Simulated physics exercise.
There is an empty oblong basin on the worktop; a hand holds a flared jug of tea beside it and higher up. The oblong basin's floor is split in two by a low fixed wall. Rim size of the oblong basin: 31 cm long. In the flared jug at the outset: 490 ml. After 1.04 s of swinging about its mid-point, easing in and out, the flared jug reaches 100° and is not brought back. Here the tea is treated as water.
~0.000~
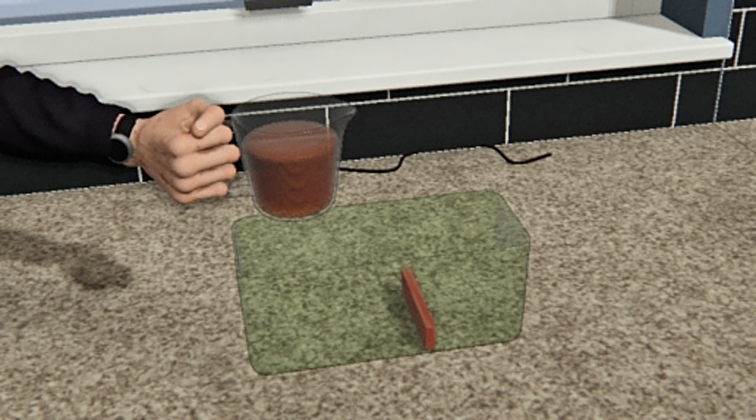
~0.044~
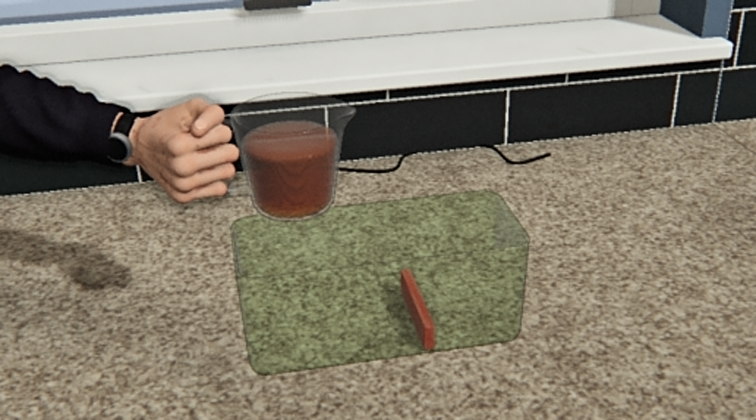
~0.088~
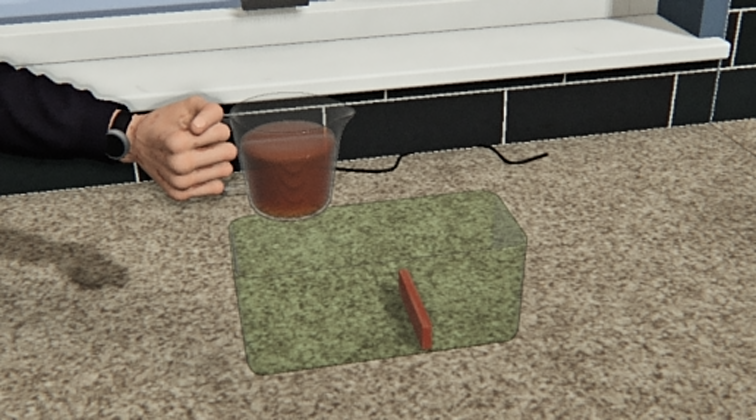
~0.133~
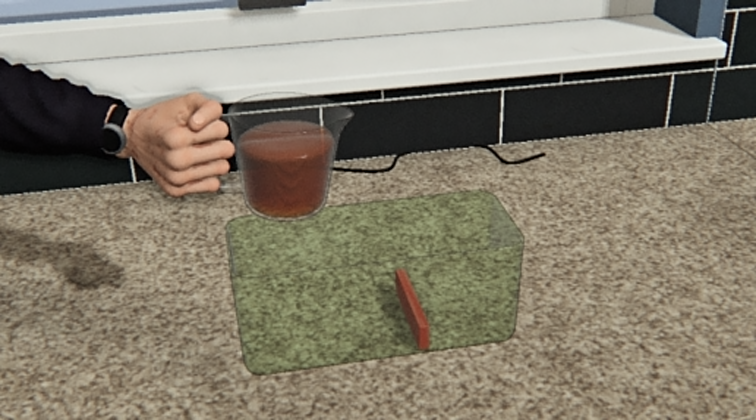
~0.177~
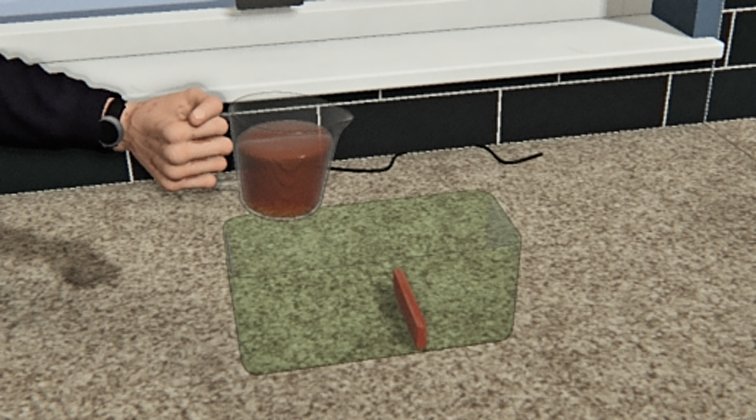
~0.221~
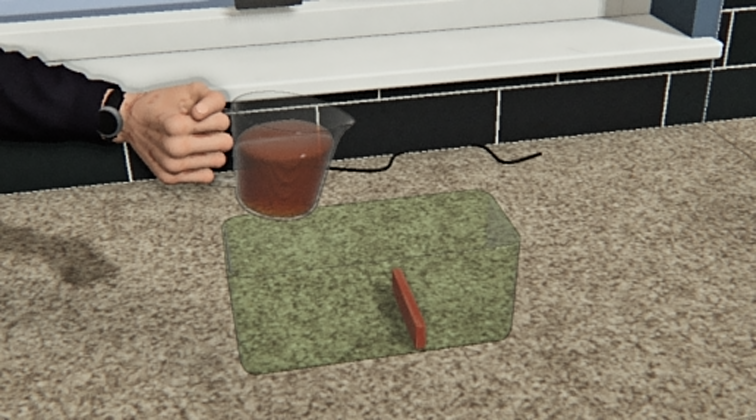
A hand holds a jug of tea above an empty basin and tilts it slightly right.
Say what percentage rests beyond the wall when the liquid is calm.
Roughly 36 per cent rests beyond the wall.
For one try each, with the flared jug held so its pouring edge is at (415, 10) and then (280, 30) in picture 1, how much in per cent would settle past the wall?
Around 50 per cent first, around 15 per cent next.
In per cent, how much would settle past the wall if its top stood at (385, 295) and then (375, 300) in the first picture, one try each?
In order, 85 and 95 per cent.
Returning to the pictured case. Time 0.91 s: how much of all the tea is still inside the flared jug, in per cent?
22 per cent or so.
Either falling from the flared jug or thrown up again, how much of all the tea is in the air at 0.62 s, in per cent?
It comes to roughly 14 per cent.
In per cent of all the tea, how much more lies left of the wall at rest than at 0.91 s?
Roughly 28 in a hundred.
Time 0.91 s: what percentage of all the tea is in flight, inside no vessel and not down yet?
Estimated airborne part: Roughly 12 per cent.
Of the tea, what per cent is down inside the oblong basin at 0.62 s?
Fraction in basin: Approx. 4%.
Then, 0.62 s in, the tilt is 64° and 83 per cent is still to pour, 3 is left of the wall and 0 right of it.
Then, 0.91 s in, the tilt is 96° and 23 per cent is still to pour, 35 is left of the wall and 30 right of it.
Then, 1.21 s in, the tilt is 100° and 1 per cent is still to pour, 63 is left of the wall and 35 right of it.
Then, 1.54 s in, the tilt is 100° and 0 per cent is still to pour, 64 is left of the wall and 36 right of it.
Finally, 64 per cent lies left of the wall, 36 right of it and 0 outside.
